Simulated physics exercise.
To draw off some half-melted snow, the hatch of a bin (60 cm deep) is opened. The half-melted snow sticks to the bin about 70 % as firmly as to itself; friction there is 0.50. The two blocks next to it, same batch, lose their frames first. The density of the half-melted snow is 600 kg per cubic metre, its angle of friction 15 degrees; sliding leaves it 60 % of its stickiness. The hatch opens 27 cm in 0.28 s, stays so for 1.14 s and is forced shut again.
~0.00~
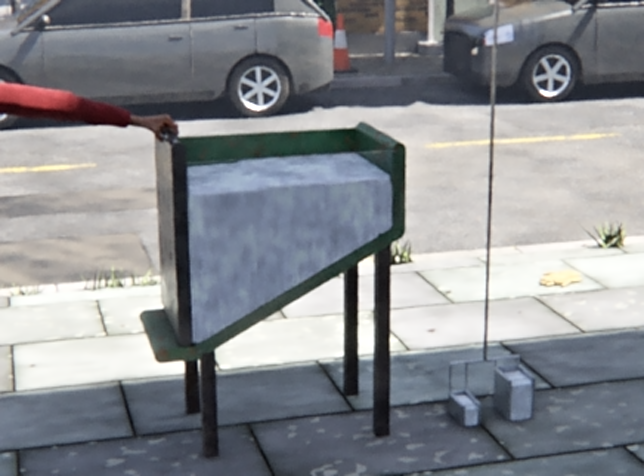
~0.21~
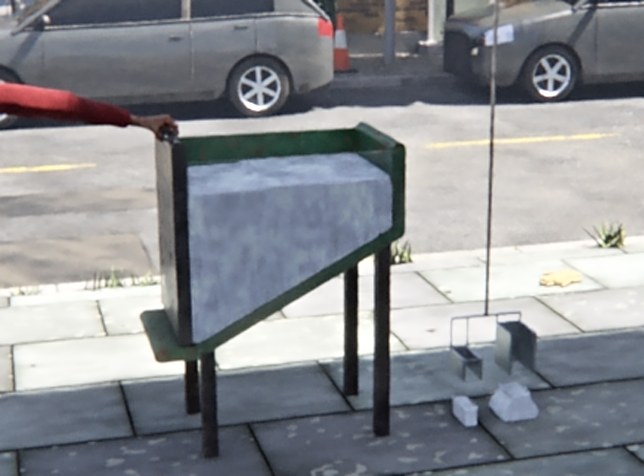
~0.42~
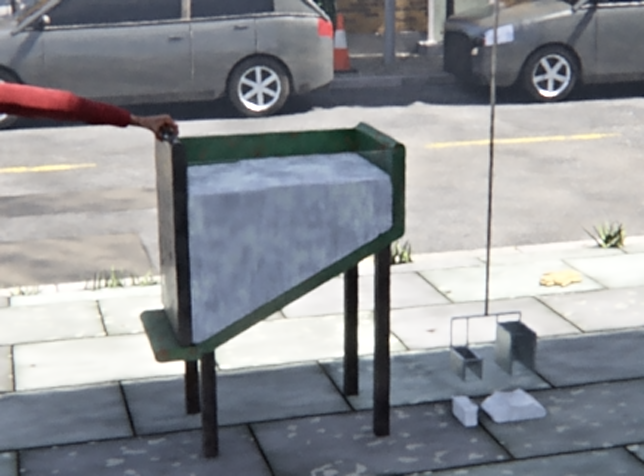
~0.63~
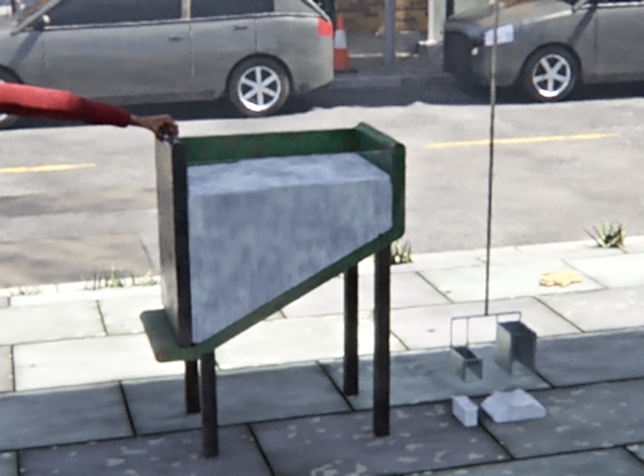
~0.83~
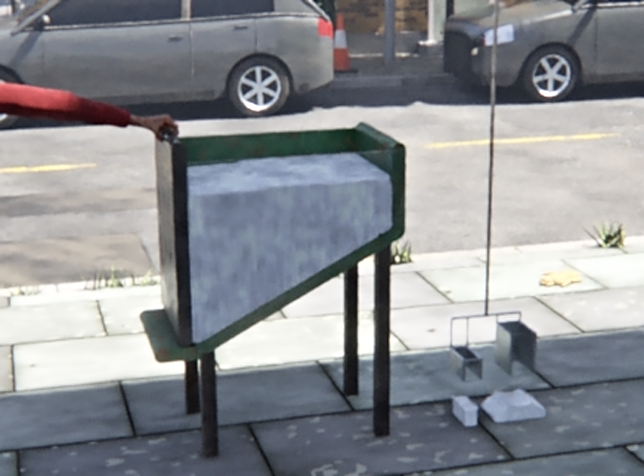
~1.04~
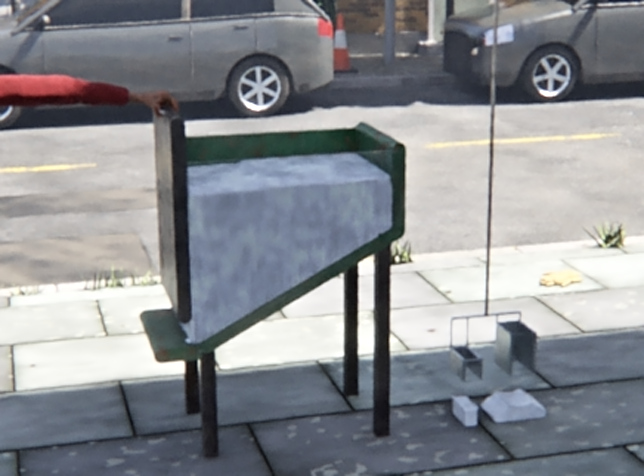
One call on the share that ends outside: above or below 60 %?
The share that ends outside is above 60 %.
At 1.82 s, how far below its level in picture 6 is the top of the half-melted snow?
Some 4 cm.
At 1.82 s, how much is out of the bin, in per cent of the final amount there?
Some 50 per cent.
After 1.40 s, the hatch is 27 cm open and 10 % is out.
After 1.82 s, the hatch is 27 cm open and 36 % is out.
After 2.24 s, the hatch is 27 cm open and 59 % is out.
After 2.66 s, the hatch is 6.6 cm open and 73 % is out.
After 3.23 s, the hatch is shut and 74 % is out.
